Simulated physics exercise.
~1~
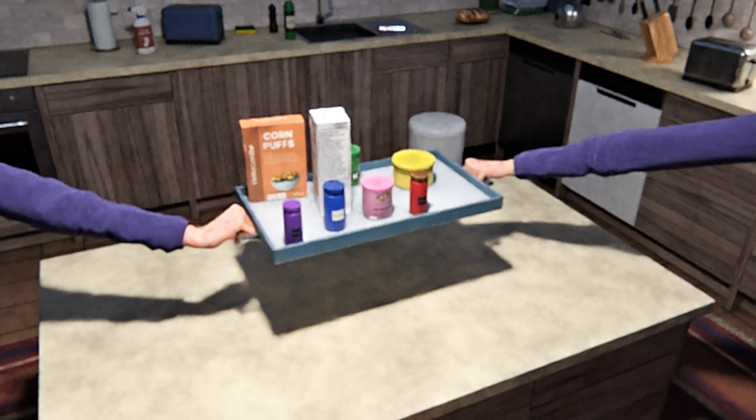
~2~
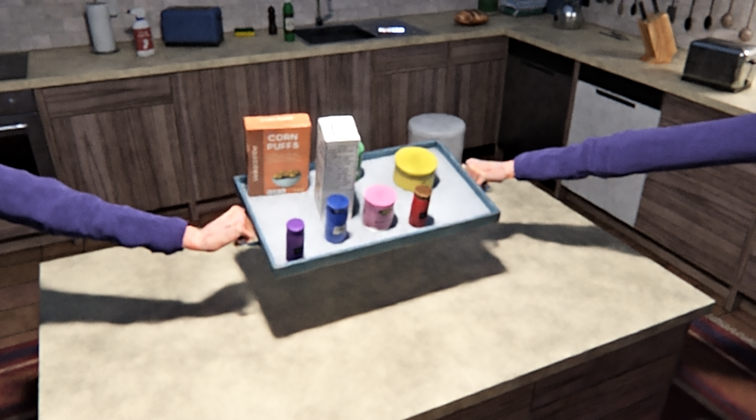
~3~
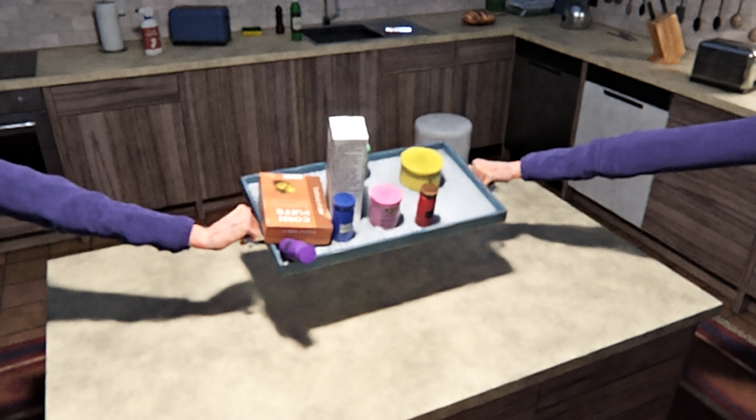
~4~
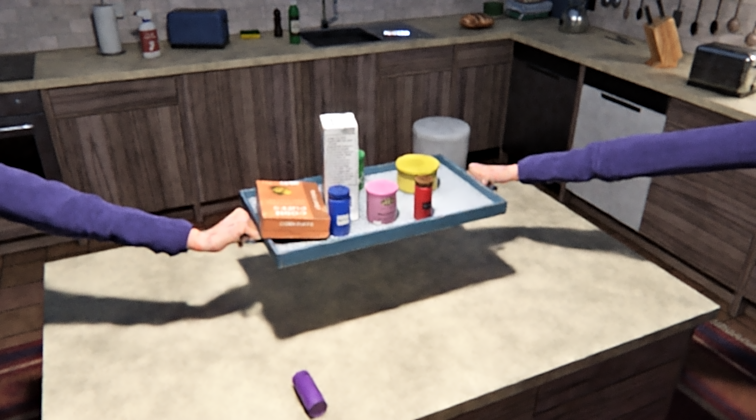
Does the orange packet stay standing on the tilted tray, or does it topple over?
The orange packet topples over and ends up lying on its side on the tray.
Two hands tilt a tray; the orange packet topples and a purple shaker falls off.
